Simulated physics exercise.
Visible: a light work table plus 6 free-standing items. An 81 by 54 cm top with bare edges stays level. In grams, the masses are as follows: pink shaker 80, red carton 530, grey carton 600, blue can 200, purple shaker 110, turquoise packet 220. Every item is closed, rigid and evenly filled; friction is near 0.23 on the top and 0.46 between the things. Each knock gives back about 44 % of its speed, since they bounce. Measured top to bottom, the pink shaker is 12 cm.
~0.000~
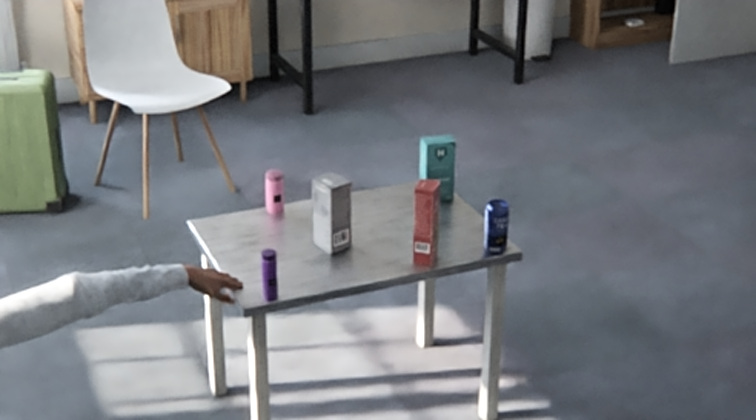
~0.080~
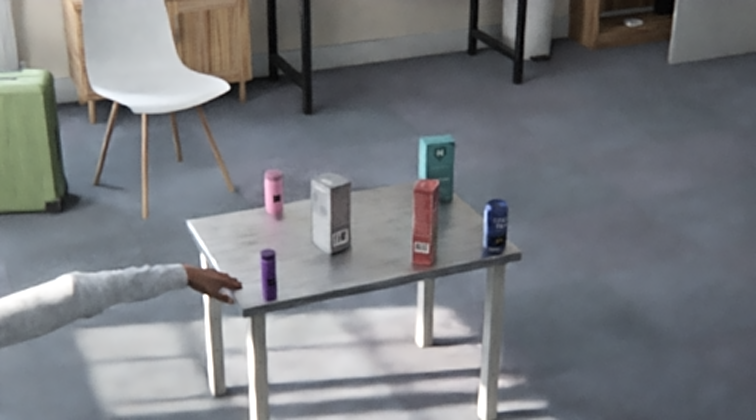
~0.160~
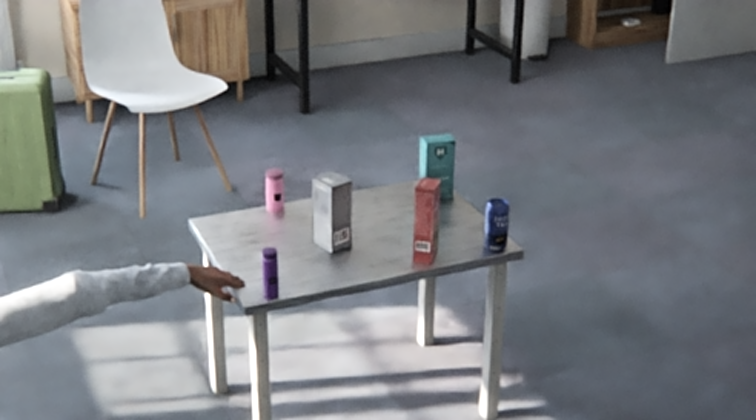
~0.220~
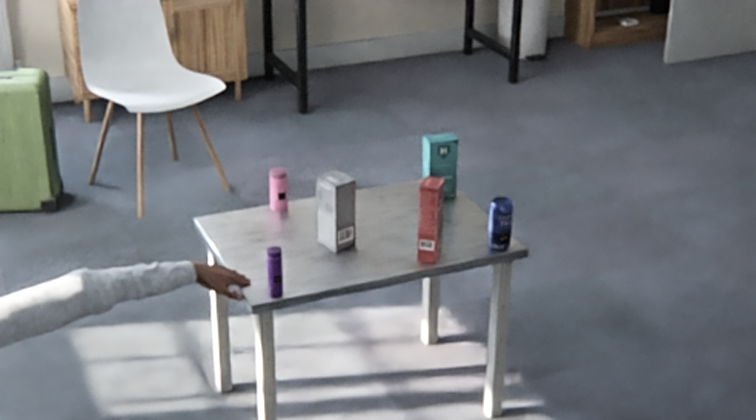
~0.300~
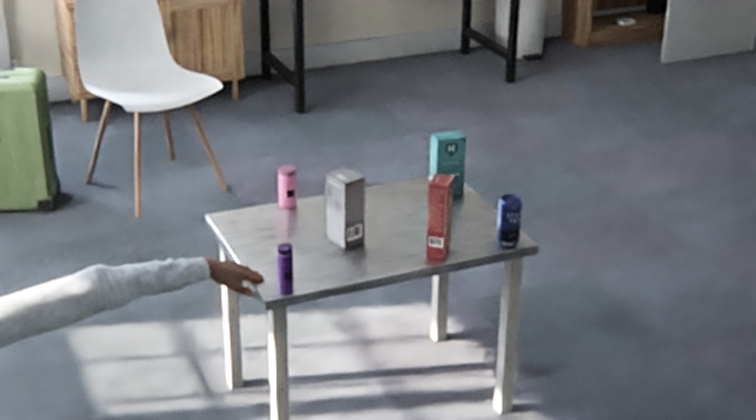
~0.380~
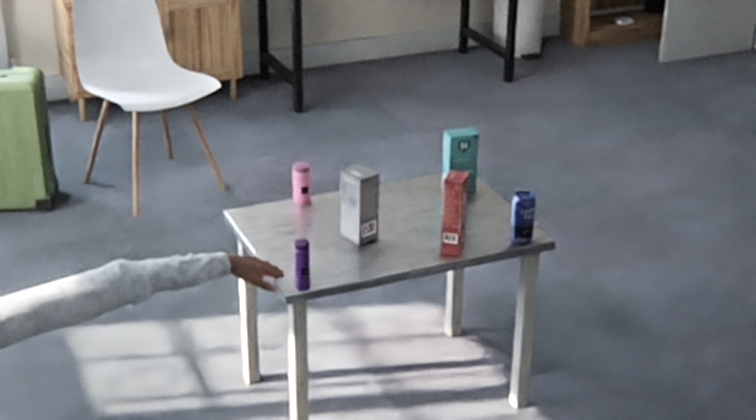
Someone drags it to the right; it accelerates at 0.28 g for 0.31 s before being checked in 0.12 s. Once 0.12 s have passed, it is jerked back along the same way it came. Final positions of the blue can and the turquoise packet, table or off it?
Blue can: Off it. Turquoise packet: Off it.
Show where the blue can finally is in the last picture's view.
It settles at around (553, 388).
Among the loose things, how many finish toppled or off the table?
Total count: 2.
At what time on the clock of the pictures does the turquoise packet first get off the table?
Answer: Near 0.8 s.
After 0.58 s, table along by 18 cm; blue can slid 3 cm near (554, 212); turquoise packet slid 3 cm near (489, 157); purple shaker slid 3 cm.
After 0.98 s, table along by 2 cm; blue can and turquoise packet now off the table; red carton slid 13 cm; purple shaker slid 13 cm.
After 1.08 s, red carton slid 11 cm; purple shaker slid 11 cm; pink shaker slid 11 cm.
After 1.38 s, red carton slid 9 cm; purple shaker slid 9 cm; pink shaker slid 9 cm.
At rest (1.7 s), off the table, blue can and turquoise packet; not toppled but over 5 cm from the start, pink shaker, red carton, grey carton and purple shaker. In the last view, blue can near (553, 388).
